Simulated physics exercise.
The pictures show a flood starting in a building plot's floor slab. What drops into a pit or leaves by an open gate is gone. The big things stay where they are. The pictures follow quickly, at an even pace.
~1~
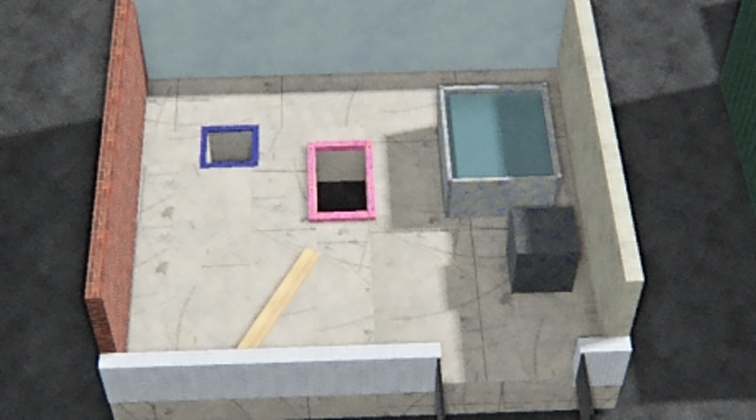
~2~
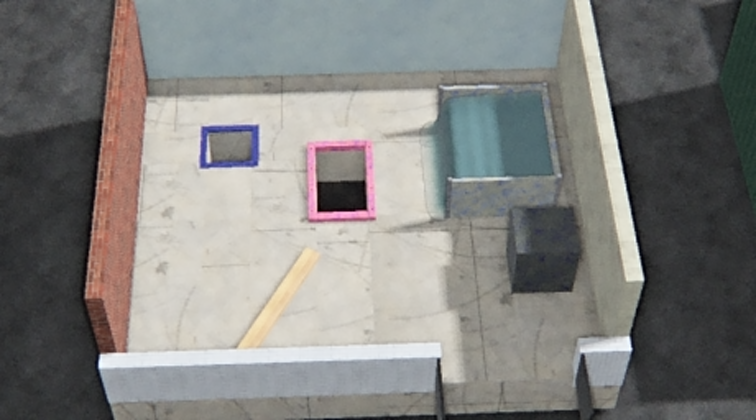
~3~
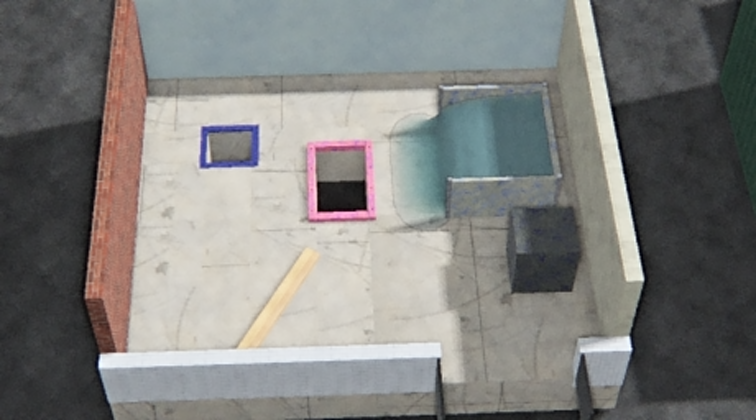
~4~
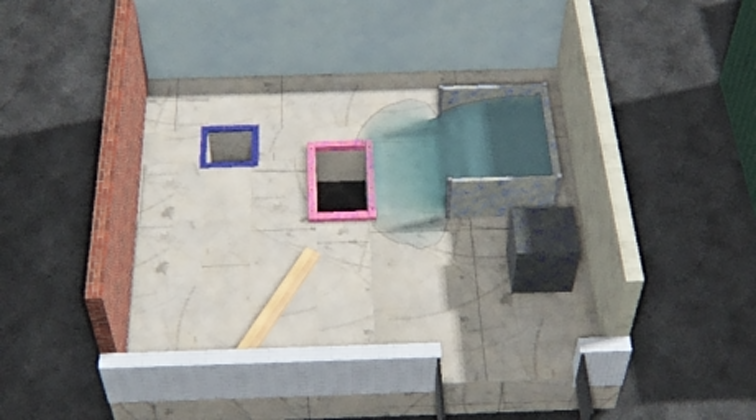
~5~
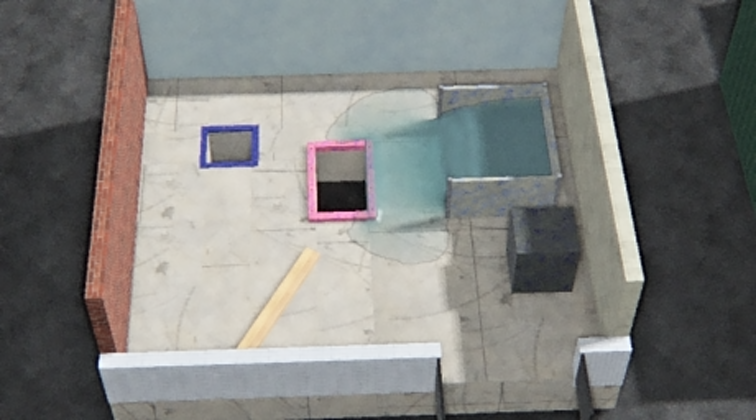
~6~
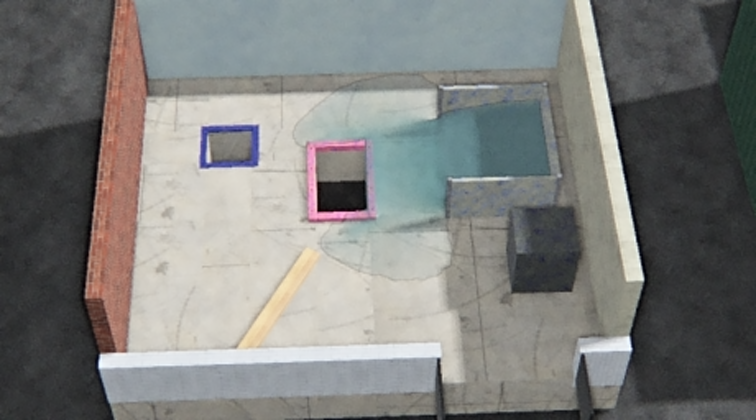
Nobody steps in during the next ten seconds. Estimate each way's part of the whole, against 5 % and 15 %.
In the end: The gate takes not even 5 %; the pink pit takes above 15 %; the blue pit takes between 5 and 15 %.
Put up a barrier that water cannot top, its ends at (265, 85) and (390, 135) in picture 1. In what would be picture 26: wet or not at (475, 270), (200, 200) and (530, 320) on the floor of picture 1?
As listed: Free of water, not flooded, not flooded.
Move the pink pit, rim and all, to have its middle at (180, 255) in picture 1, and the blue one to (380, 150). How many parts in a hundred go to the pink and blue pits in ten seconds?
Roughly, in per cent: Pink 8, blue 45.
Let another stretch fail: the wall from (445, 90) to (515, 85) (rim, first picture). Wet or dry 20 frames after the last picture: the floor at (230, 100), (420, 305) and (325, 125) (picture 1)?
One after the other: Awash, free of water, under water.
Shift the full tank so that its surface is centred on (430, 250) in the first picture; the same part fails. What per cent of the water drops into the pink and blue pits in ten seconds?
Per cent: Pink 2, blue 25.
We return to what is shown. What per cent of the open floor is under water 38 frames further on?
I make it 75 per cent.
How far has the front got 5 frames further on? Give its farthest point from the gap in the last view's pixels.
Near (179, 99).
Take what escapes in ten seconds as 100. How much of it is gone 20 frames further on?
Close to 80 %.
A moment on, water covers 30 % of the floor; the gate 0 %, the pink pit 21 %, the blue pit 1 %.
Next, water covers 40 % of the floor; the gate 0 %, the pink pit 31 %, the blue pit 2 %.
Then, water covers 55 % of the floor; the gate 0 %, the pink pit 36 %, the blue pit 2 %.
Later, water covers 75 % of the floor; the gate 1 %, the pink pit 36 %, the blue pit 5 %.
In the end, water covers 95 % of the floor; the gate 3 %, the pink pit 36 %, the blue pit 9 %.
